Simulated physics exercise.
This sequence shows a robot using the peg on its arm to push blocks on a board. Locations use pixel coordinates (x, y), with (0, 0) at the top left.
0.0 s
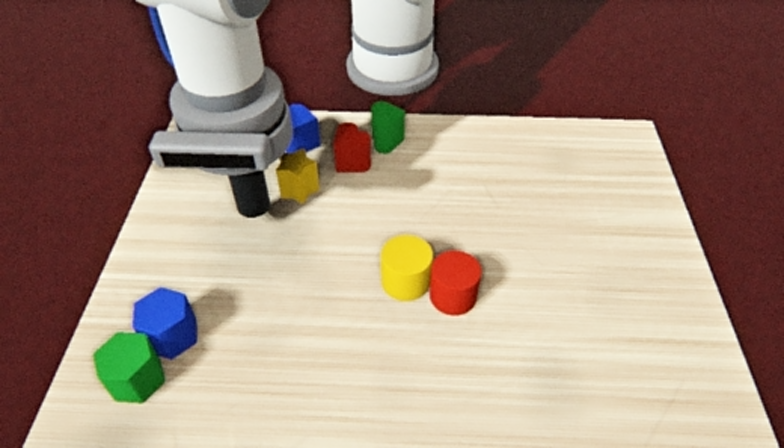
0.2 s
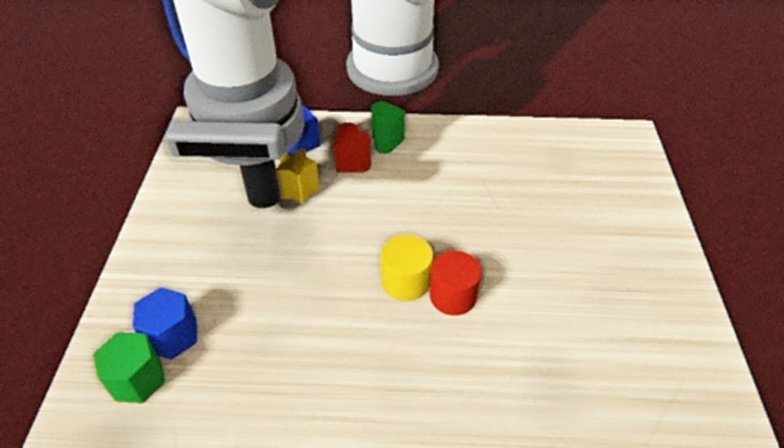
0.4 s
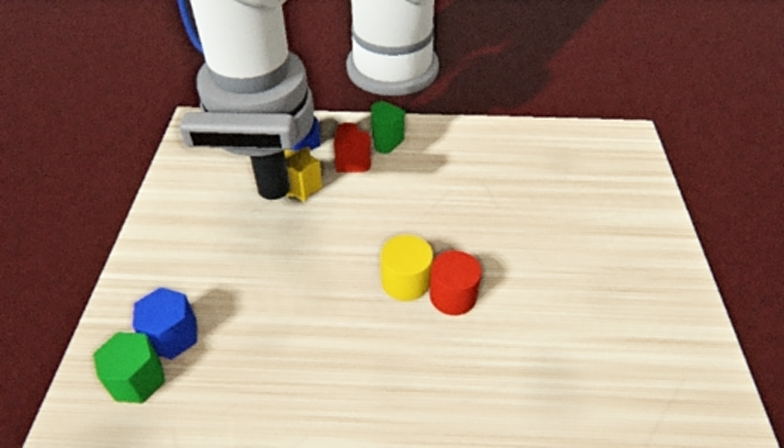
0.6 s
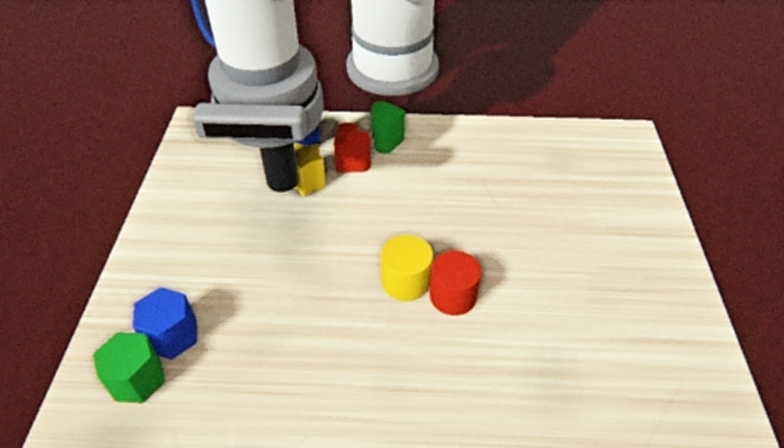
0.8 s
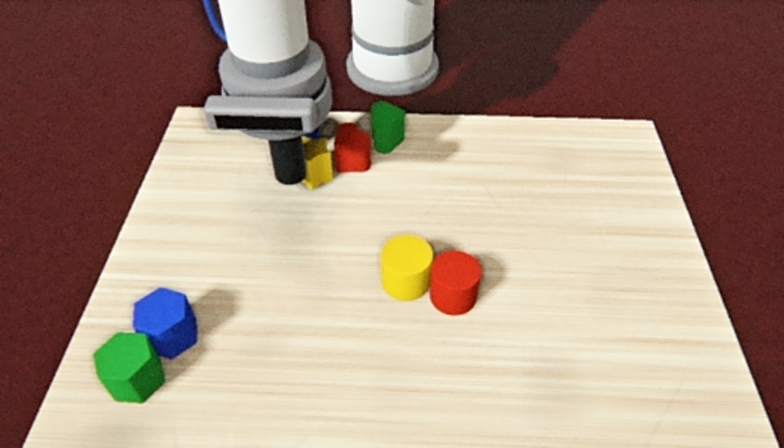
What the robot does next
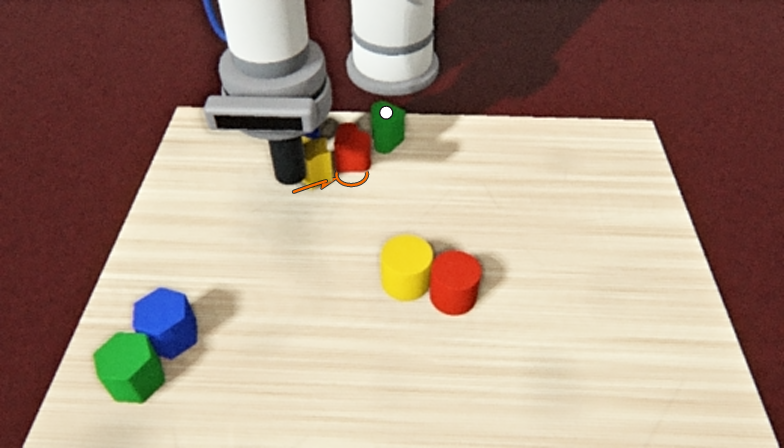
A white and grey robot arm with a black peg slides a short way right and towards the back of a pale wooden board, seen from above by a still camera. The peg nudges a yellow block near small blue, red and green blocks at the back. Yellow and red cylinders near the middle and blue and green hexagonal blocks at front left stay put.
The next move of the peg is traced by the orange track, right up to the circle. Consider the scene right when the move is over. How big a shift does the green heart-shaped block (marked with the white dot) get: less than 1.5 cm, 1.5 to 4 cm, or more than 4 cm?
The move is medium, 1.5 to 4 cm.
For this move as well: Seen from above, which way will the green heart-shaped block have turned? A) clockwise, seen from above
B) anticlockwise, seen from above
B: Anticlockwise, seen from above.
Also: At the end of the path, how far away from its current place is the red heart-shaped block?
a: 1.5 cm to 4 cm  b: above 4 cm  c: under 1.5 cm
b: Above 4 cm.
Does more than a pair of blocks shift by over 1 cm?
In short: Yes.
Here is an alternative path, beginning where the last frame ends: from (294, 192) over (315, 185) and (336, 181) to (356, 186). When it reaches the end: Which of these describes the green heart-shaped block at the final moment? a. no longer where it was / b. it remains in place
a - no longer where it was.
The drawn path runs from (294, 192) via (313, 185) and (332, 179), ending at (352, 174); the dot is on the green heart-shaped block.
The first path, step by step. Halfway along, peg (322, 165); yellow star (340, 137); red heart-shaped block (370, 127); green heart-shaped block (389, 111).
At the end, peg (351, 157); blue heart-shaped block not moved; yellow star (367, 130); red heart-shaped block (395, 118); green heart-shaped block (406, 103), turned 40° anticlockwise.
